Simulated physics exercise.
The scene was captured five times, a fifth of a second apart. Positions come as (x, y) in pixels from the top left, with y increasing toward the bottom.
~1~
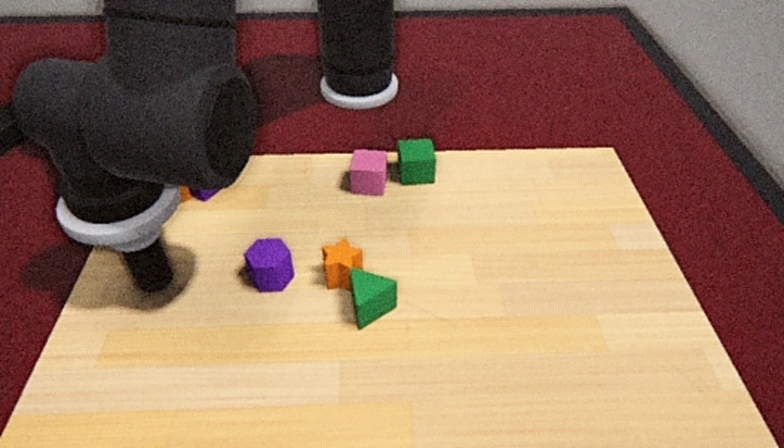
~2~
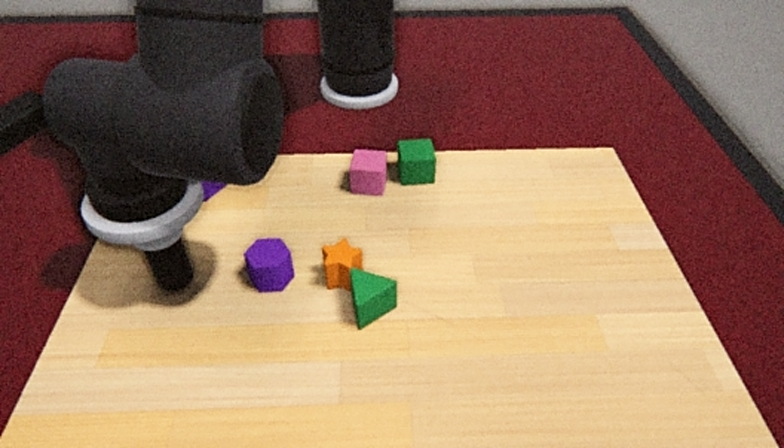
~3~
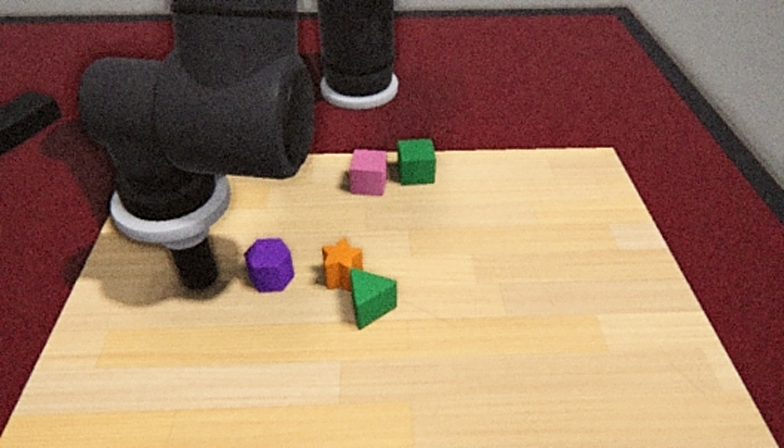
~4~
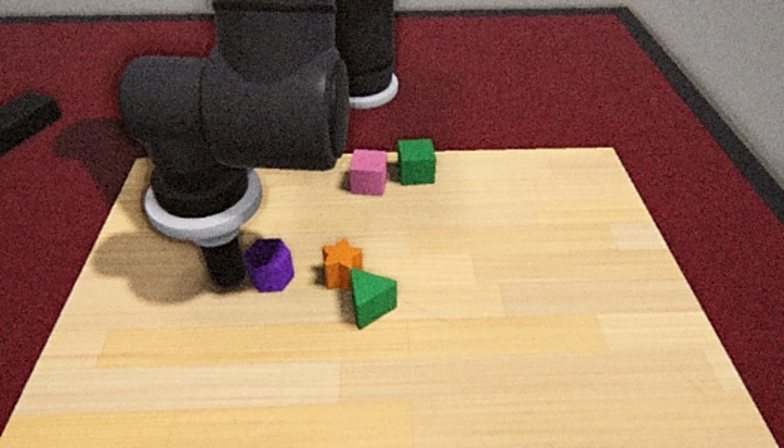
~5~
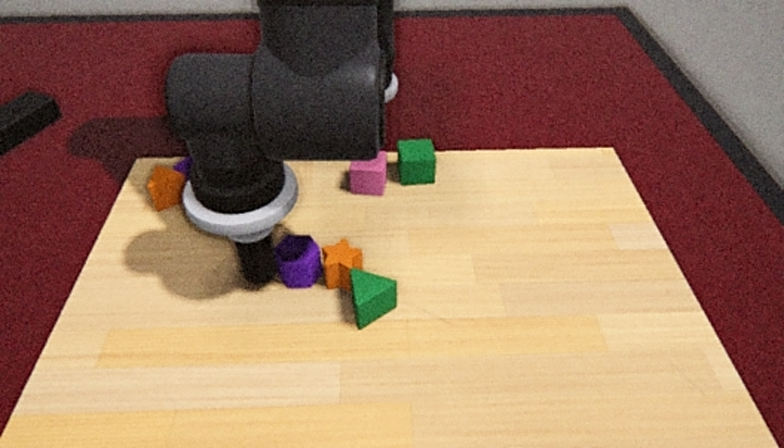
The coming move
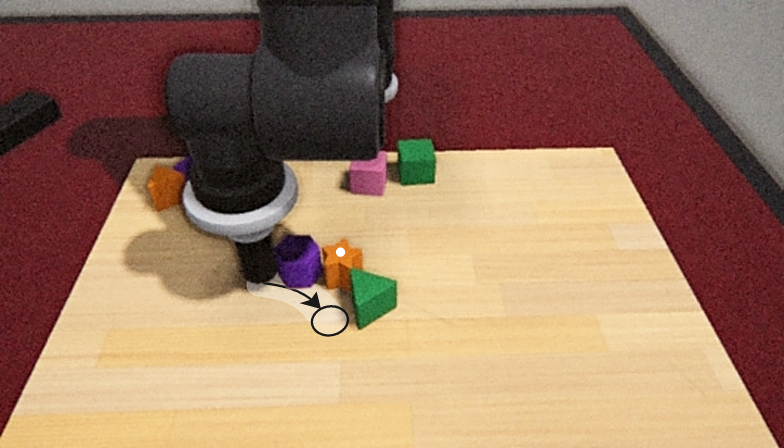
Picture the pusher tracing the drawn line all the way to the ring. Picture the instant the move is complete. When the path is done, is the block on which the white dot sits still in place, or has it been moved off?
Put simply, it goes somewhere else.
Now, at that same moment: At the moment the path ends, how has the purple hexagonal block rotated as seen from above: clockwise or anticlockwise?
Twists anticlockwise.
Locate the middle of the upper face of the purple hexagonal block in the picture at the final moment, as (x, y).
The purple hexagonal block ends near (320, 244).
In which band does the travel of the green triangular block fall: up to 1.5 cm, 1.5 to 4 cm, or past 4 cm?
Movement: Under 1.5 cm.
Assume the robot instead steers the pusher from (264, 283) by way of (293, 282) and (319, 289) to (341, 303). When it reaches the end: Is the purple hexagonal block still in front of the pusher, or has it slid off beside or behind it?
It is no longer ahead.
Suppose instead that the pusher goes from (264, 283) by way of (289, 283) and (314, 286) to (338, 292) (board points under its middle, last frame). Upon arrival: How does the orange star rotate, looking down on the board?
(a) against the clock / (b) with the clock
I choose b.
Path on the board, from (264, 283) through (291, 289) and (313, 301) to (330, 321); the dot is on the orange star.
On the path given first. Halfway along, pusher at (302, 283); purple hexagonal block at (320, 244), turned 25° anticlockwise; orange star at (356, 250), turned 20° clockwise.
At the end, pusher at (329, 310); purple hexagonal block at (320, 244), turned 25° anticlockwise; orange star at (356, 250), turned 20° clockwise; green triangular block in place.
